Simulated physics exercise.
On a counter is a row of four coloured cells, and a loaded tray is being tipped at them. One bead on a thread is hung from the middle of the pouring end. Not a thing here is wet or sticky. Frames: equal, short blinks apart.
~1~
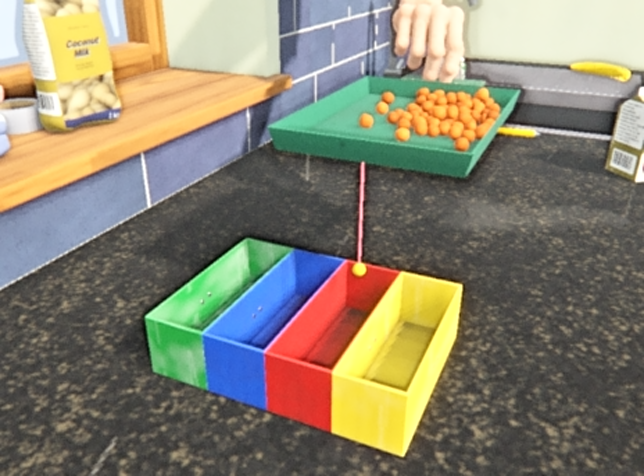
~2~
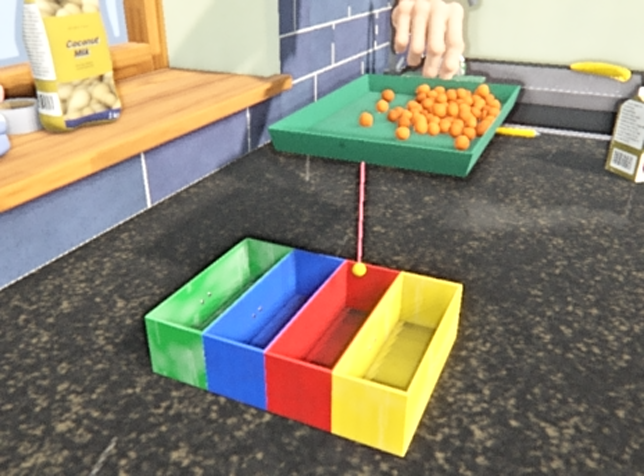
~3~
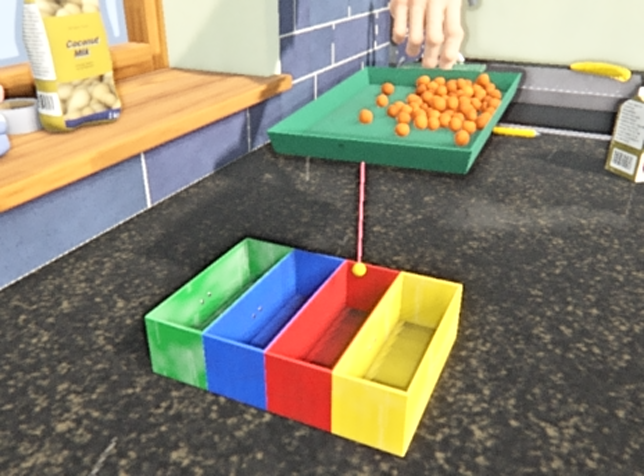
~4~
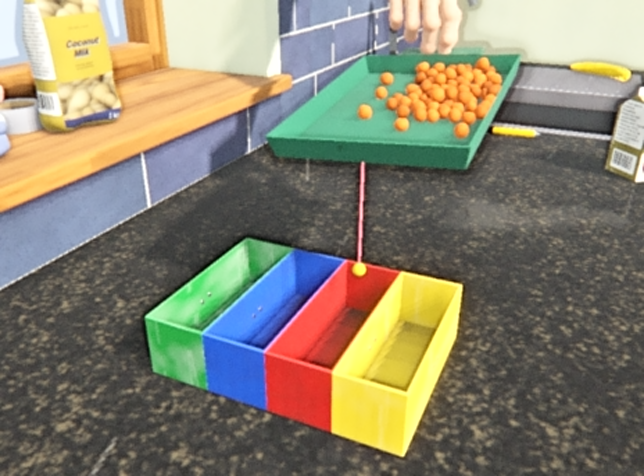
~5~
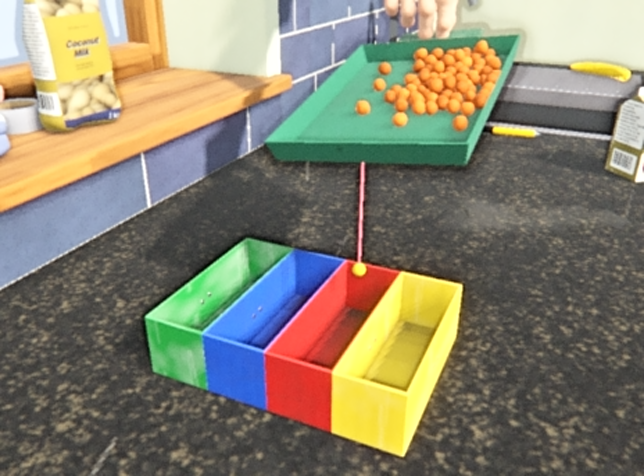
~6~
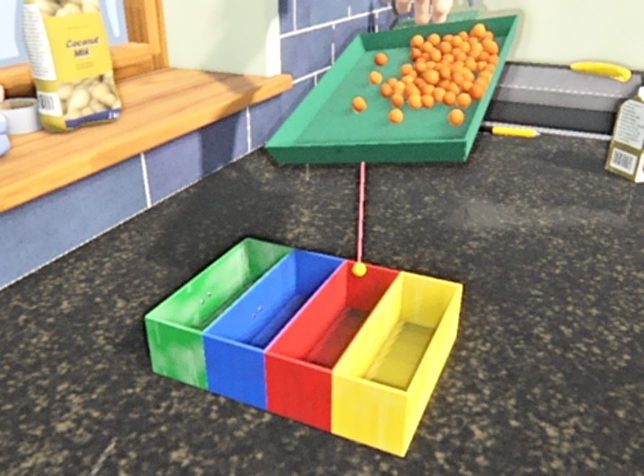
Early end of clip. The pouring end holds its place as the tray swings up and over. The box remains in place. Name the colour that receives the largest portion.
Blue.
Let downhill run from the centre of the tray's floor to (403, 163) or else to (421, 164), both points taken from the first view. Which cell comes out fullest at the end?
In order, it comes out as the yellow cell and yellow.
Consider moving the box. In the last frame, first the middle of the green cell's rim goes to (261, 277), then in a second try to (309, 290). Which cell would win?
At the first place the green cell, at the second green.
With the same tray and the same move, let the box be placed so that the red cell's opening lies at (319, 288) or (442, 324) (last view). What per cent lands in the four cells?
First placement near 100 percent, second near 30 percent.
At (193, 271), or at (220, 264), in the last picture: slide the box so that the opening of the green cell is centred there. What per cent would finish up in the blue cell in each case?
First placement: 60 per cent; second placement: 70 per cent.
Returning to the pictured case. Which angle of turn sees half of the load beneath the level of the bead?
I'd say close to 110 degrees.
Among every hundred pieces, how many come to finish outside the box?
About 0 per cent.
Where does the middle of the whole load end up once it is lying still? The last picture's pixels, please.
Close to (277, 331), more or less.
Soon, tray tipped steeply; nearly all on the tray; a stray few in the blue cell; a small part falling or outside the box.
A while on, tray tipped right over; about two thirds on the tray; about a quarter in the blue cell; a small part in the green cell; a stray few in the red cell.
Towards the end, tray tipped past a quarter turn; most in the blue cell; about a quarter in the green cell; a stray few in the red cell; a stray few in the yellow cell.
Finally, tray tipped past a quarter turn; most in the blue cell; about a quarter in the green cell; a stray few in the red cell; a stray few in the yellow cell.
